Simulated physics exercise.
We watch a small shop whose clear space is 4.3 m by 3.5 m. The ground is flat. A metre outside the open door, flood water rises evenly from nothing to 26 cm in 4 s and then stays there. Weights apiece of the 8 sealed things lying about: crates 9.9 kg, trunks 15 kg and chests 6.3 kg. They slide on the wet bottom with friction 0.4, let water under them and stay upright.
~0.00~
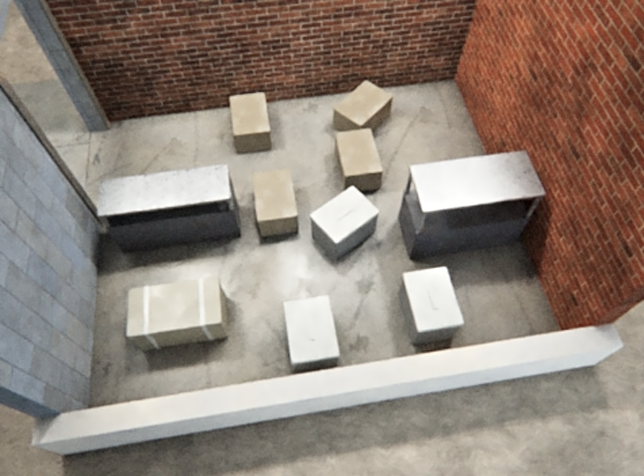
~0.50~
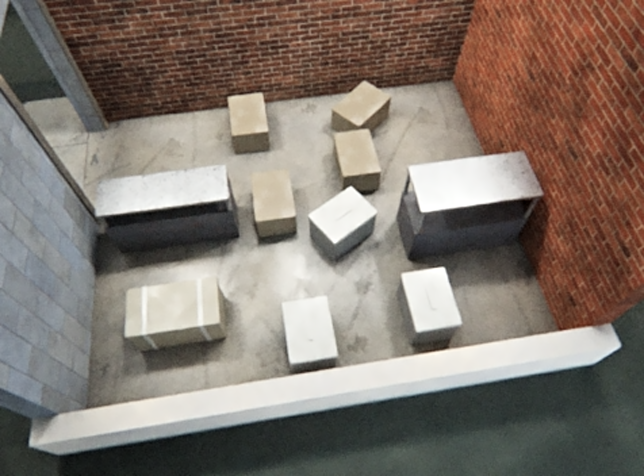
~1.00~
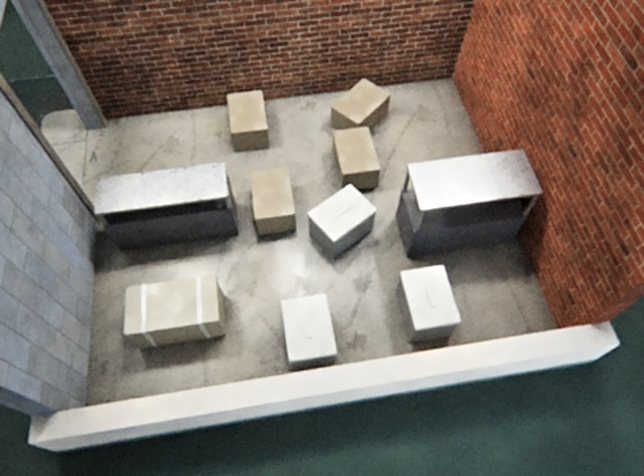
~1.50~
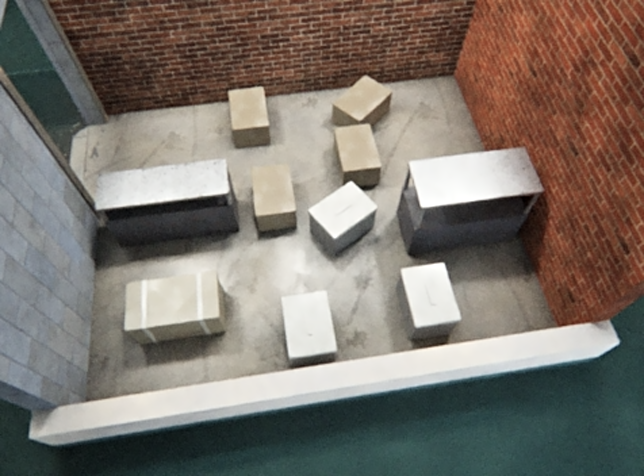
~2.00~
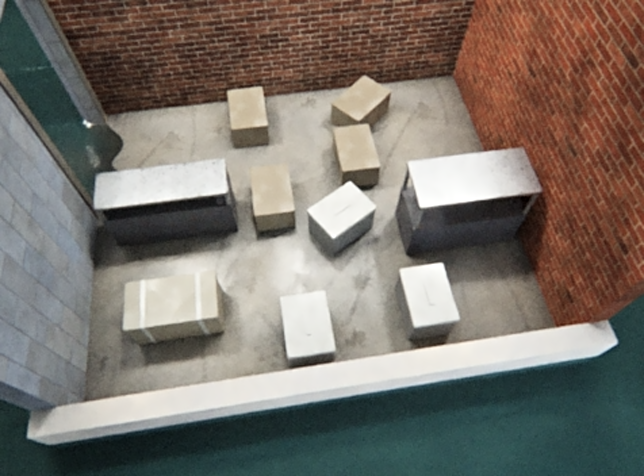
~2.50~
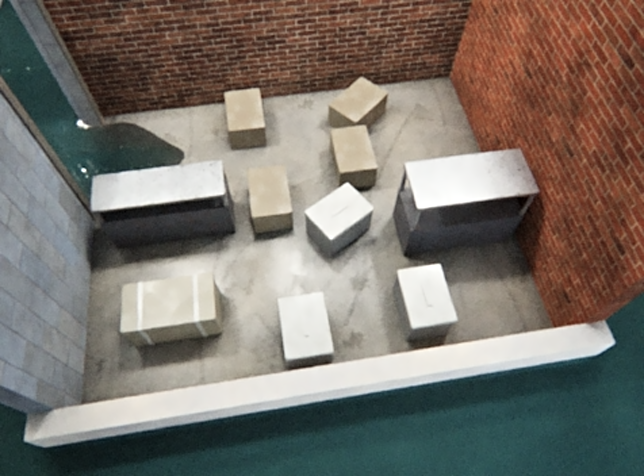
A small shop with brick walls at the back and right and a grey block wall at the left is seen from high above its low white front wall. Tan and white boxes stand scattered across the pale floor between two grey counters, with a banded trunk at front left. Dark green water spreads over the ground outside, then creeps through the back-left opening onto the floor, while the boxes stay put and the view barely shifts.
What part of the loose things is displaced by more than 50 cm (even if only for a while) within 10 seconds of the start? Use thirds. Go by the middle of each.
Share: Two thirds or above.
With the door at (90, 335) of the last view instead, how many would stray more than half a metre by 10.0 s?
In that case 8 of them.
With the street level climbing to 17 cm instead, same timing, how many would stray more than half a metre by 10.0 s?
In that case 5 of them.
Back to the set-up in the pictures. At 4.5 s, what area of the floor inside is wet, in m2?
Roughly 5.0 m2.
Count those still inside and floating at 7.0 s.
I count 3.
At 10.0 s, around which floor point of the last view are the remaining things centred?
At about (338, 260).
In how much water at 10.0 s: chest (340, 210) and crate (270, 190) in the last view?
About 15 and 7 cm.
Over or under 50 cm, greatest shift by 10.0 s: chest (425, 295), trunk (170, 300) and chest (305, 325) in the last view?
In turn: Less, less, over.
After 3.5 s 0 of 8 are over 50 cm from their spots; 0 afloat.
After 4.5 s 1 of 8 are over 50 cm from their spots; 1 afloat.
After 7.0 s 4 of 8 are over 50 cm from their spots; 3 afloat.
After 10.0 s 6 of 8 are over 50 cm from their spots, and 6 have been at some point; 7 afloat.
